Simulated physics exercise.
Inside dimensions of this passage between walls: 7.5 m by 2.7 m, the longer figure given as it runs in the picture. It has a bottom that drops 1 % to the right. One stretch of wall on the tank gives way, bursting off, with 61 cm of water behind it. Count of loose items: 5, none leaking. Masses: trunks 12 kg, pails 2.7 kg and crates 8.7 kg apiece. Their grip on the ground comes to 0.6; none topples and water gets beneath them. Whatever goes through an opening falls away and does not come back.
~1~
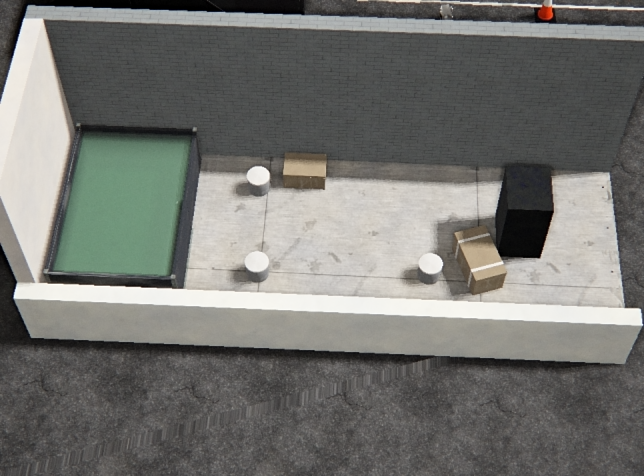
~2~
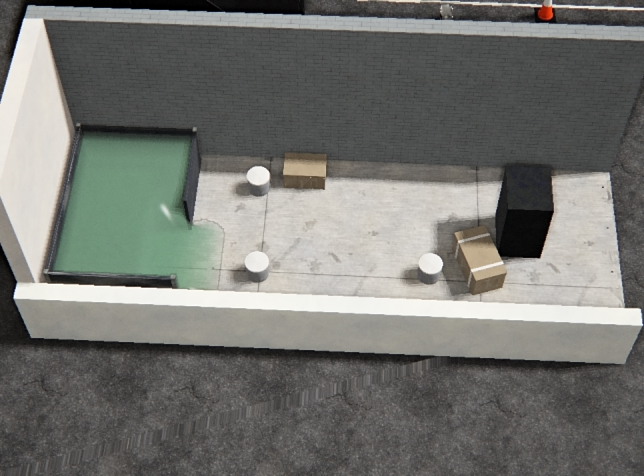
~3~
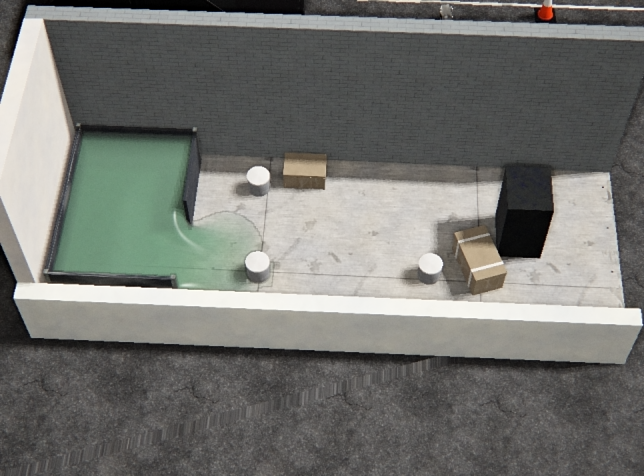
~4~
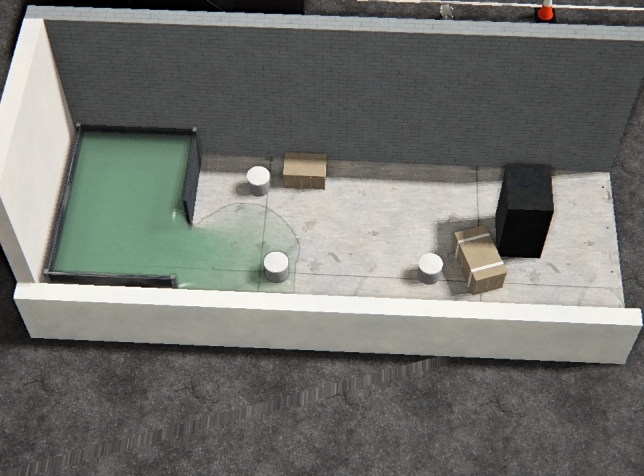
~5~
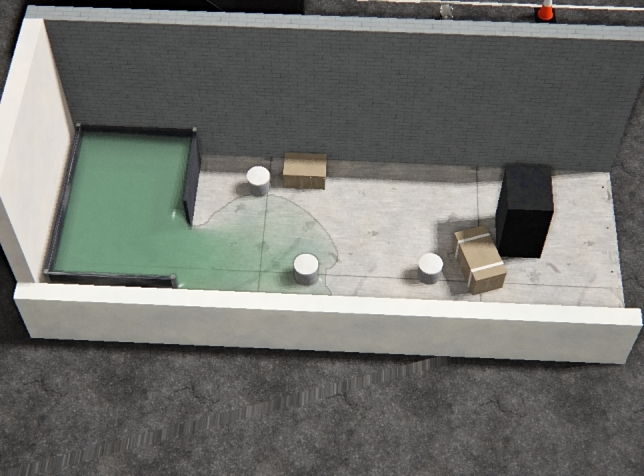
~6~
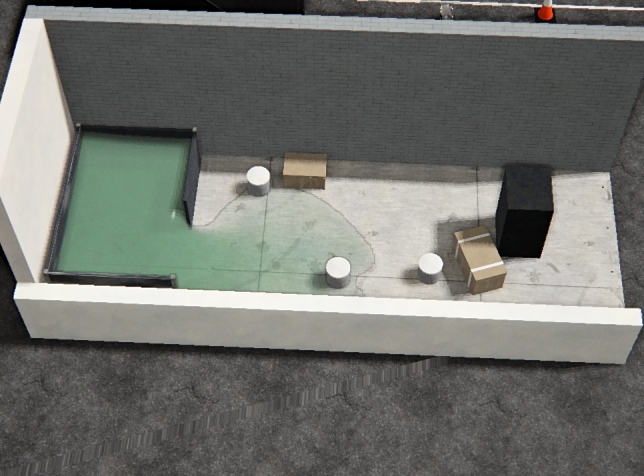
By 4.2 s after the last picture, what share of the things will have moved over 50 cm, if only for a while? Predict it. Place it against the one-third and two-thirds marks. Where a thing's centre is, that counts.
Going to be below two thirds, with a third or over.
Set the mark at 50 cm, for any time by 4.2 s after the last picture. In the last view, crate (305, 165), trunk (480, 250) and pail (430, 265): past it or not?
Result by item: Within it; beyond it; beyond it.
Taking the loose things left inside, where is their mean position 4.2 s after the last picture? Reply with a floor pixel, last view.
It works out to somewhere near (282, 181) on the floor.
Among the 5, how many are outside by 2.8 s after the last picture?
I count 3 by that time.
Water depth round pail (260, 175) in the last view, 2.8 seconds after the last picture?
1 cm.
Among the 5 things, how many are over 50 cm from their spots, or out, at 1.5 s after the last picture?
The number by then is 3.
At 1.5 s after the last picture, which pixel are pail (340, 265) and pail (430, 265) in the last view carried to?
Estimated pixels: (606, 309) and (533, 292).
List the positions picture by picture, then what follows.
A pail at (256, 261), on the bottom; a trunk at (480, 252), on the bottom; 3.7 m2 under water; 0 of 5 have shifted, in the first picture.
A pail at (256, 261) rests on the ground; a trunk at (480, 252) rests on the ground; water covers 4.4 m2; 0 of 5 have shifted, in the second picture.
A pail at (257, 261) rests on the ground; a trunk at (480, 252) rests on the ground; water covers 5.3 m2; 0 of 5 have shifted, in the third picture.
A pail at (276, 262) rests on the ground, 26 cm from its start; a trunk at (480, 252) rests on the ground; water covers 6.1 m2; 1 of 5 have shifted, in the fourth picture.
A pail at (306, 264) rests on the ground, 67 cm from its start; a trunk at (480, 252), on the bottom; water covers 7.1 m2; 1 of 5 have shifted, in the fifth picture.
A pail at (338, 267) rests on the ground, 110 cm from its start; a trunk at (480, 252), on the bottom; 8.1 m2 under water; 1 of 5 have shifted, in the sixth picture.
Then, 0.4 s after the last picture 1 of 5 are over 50 cm from their spots; 0 afloat.
Then, 1.5 s after the last picture 3 of 5 are over 50 cm from their spots; 3 afloat.
Then, 2.8 s after the last picture 3 of 5 are over 50 cm from their spots; 0 afloat.
Then, 4.2 s after the last picture 3 of 5 are over 50 cm from their spots, and 3 have been at some point; 0 afloat.
